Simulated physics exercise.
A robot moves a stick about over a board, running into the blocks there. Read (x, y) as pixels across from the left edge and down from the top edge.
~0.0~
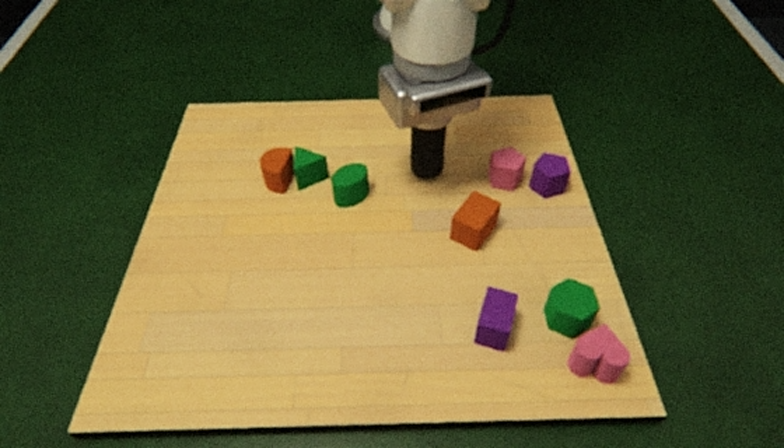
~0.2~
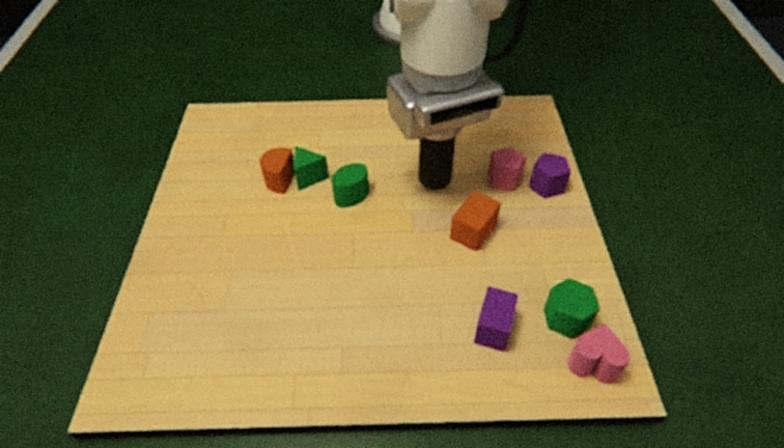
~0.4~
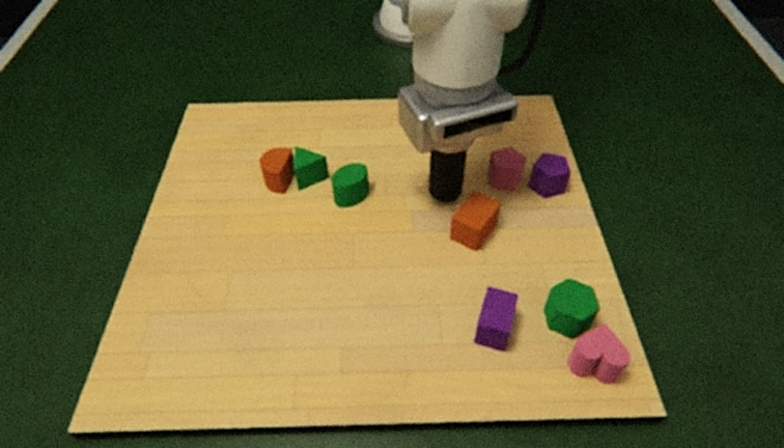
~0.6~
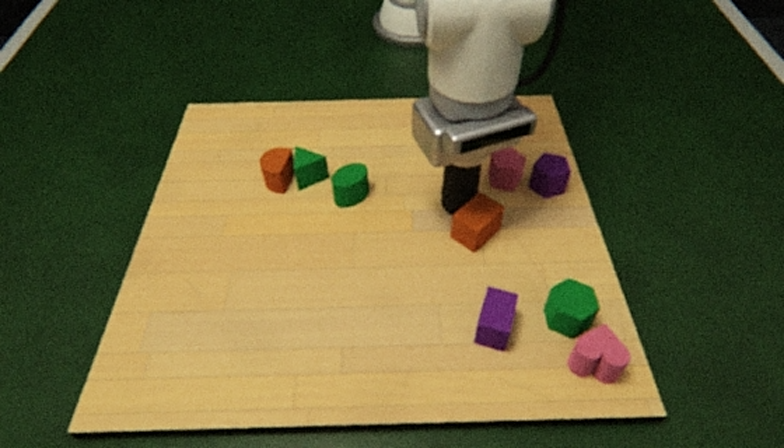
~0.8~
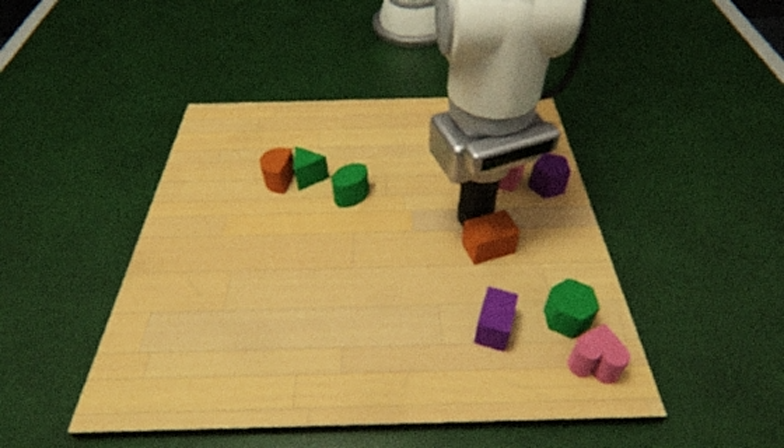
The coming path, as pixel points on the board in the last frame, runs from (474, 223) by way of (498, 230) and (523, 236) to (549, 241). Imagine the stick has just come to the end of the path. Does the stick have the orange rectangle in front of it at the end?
Going by the path, no.
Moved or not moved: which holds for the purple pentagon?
The answer is that it remains undisturbed.
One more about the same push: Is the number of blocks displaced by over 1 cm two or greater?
No, that is not what happens.
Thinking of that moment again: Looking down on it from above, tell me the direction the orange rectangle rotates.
It turns round clockwise.
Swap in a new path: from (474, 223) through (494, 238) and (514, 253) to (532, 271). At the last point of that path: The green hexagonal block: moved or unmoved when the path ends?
It is still on its spot.
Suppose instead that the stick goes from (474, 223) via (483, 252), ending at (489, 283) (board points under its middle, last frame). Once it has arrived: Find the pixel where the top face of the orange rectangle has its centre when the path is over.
Most likely (528, 280).
What follows on the original path. Halfway along, stick (513, 229); orange rectangle (502, 237), turned 30° clockwise.
At the end, stick (551, 236); orange rectangle (502, 237), turned 35° clockwise; pink pentagon still; purple pentagon still.
